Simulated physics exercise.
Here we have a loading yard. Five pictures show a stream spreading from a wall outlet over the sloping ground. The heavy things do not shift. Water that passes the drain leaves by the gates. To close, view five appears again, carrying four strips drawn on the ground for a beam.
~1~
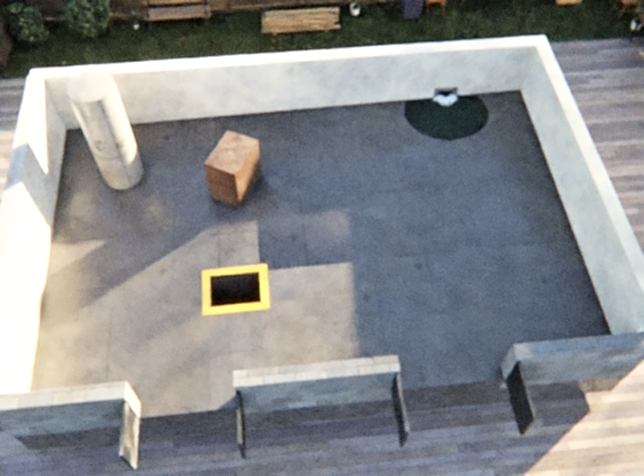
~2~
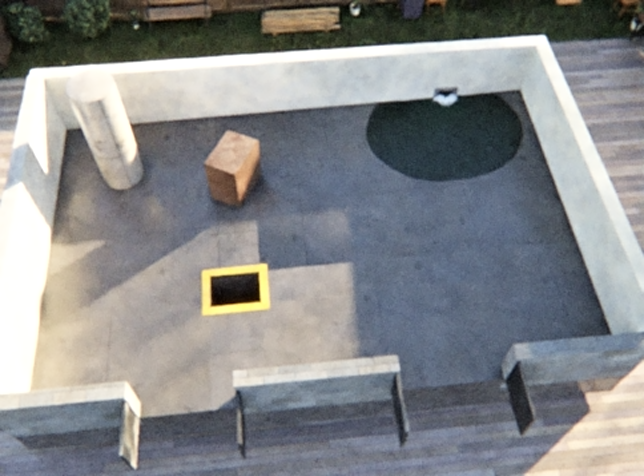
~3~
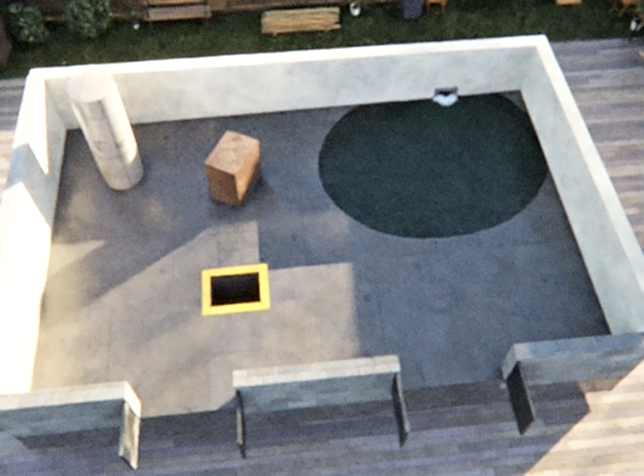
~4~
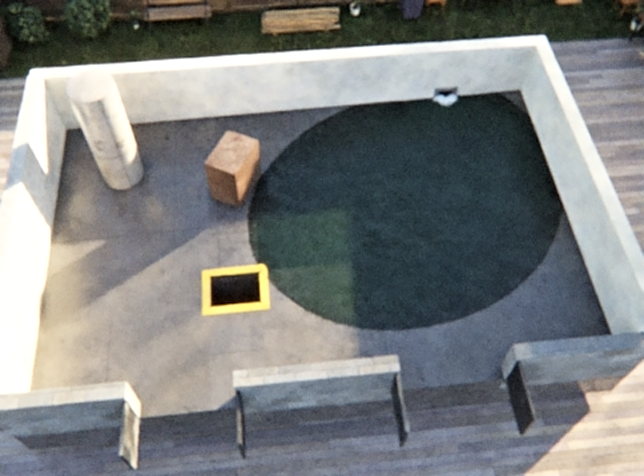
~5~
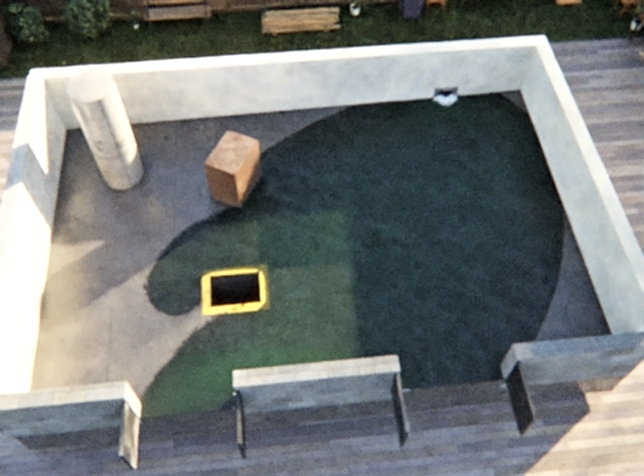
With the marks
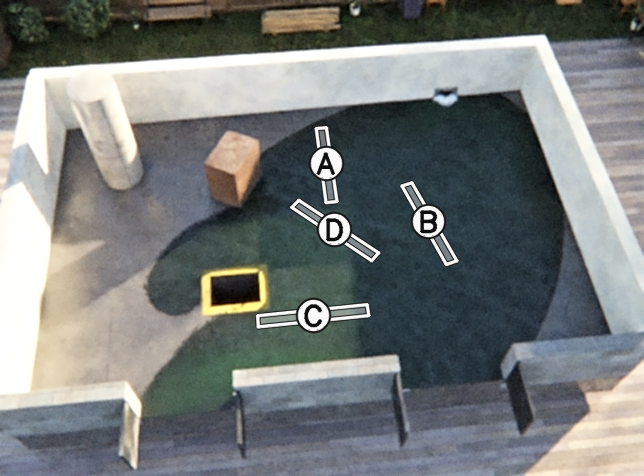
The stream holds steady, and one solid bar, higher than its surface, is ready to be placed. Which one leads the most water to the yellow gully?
The answer is position C.
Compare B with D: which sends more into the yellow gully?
Here it is position B.
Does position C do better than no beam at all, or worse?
Position C is better.
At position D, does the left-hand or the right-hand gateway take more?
More leaves on the left.
On the marked copy, A from (331, 202) to (321, 128); B from (406, 184) to (451, 262); C from (257, 321) to (367, 310); D from (295, 203) to (375, 256).
With A, about 12 % of the stream runs into the yellow gully, about 80 % out by the gates.
With B, about 19 % of the stream runs into the yellow gully, about 73 % out by the gates.
With C, about 41 % of the stream runs into the yellow gully, about 52 % out by the gates.
With D, about 11 % of the stream runs into the yellow gully, about 82 % out by the gates.
